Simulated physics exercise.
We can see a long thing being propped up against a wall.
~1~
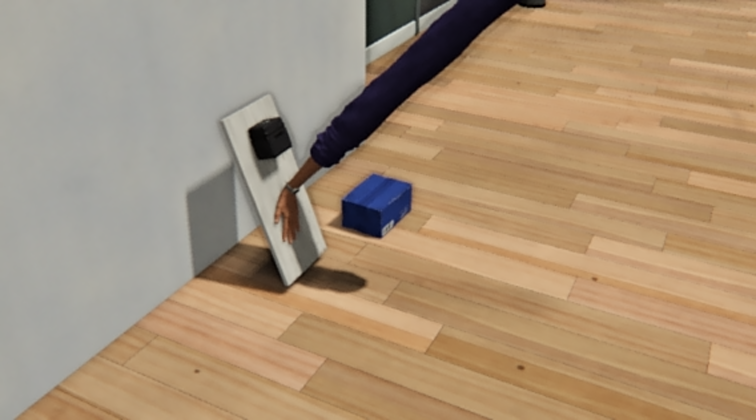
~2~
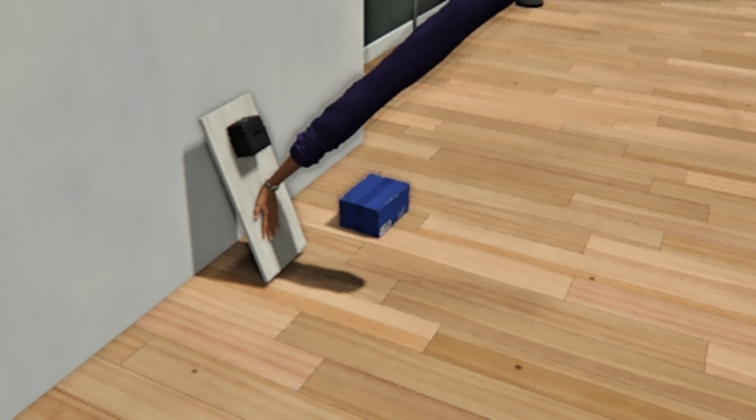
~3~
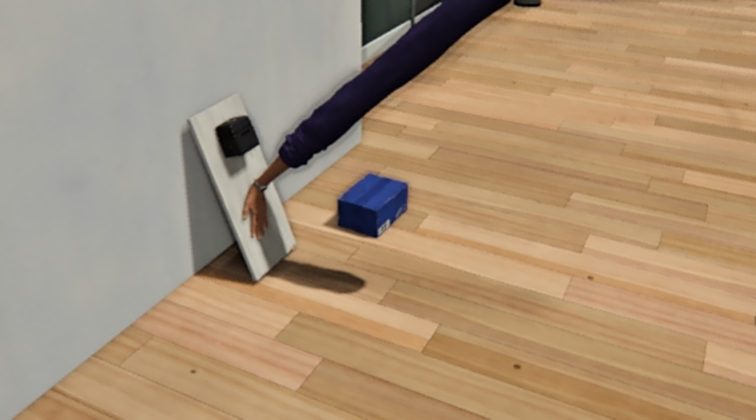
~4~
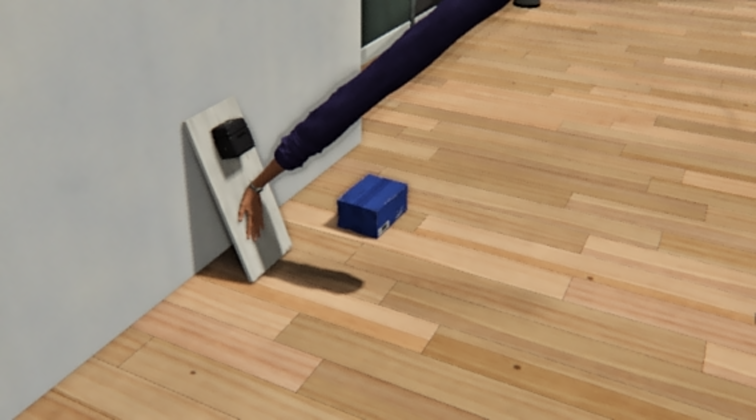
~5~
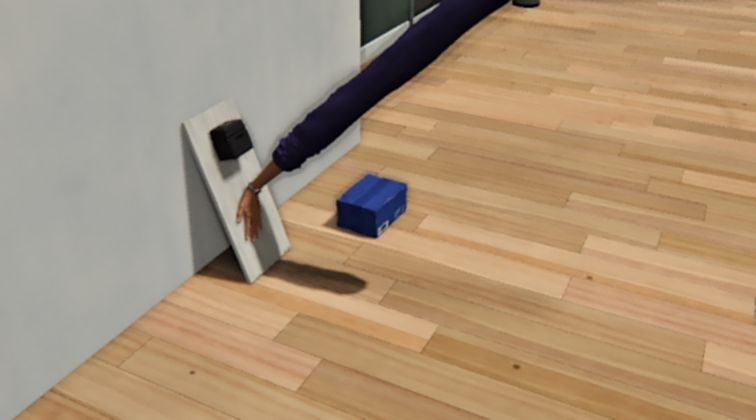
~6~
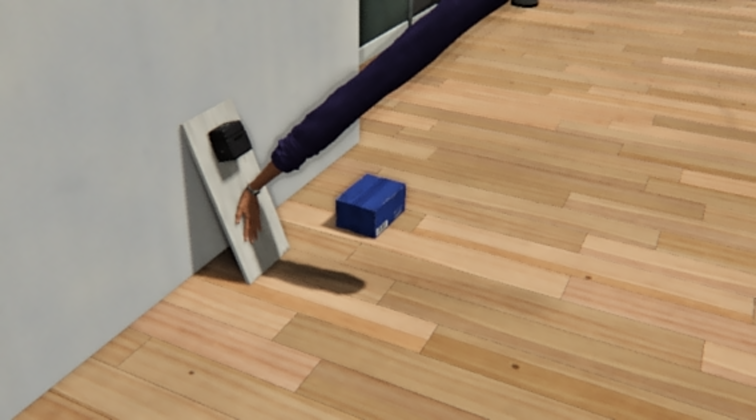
We see a hand in a dark sleeve move a tilted white board with a black block on it a short way left against a grey wall, then stay on it, nearly still, beside a blue box.
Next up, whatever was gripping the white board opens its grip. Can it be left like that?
It stays stable.
Then, 0.40 s later than the last frame, all is still.
Then, 0.90 s later than the last frame, white board resting near (239, 192).
When it is over, both as before. End places, in pixels of the last picture, white board near (239, 192). The board holds.
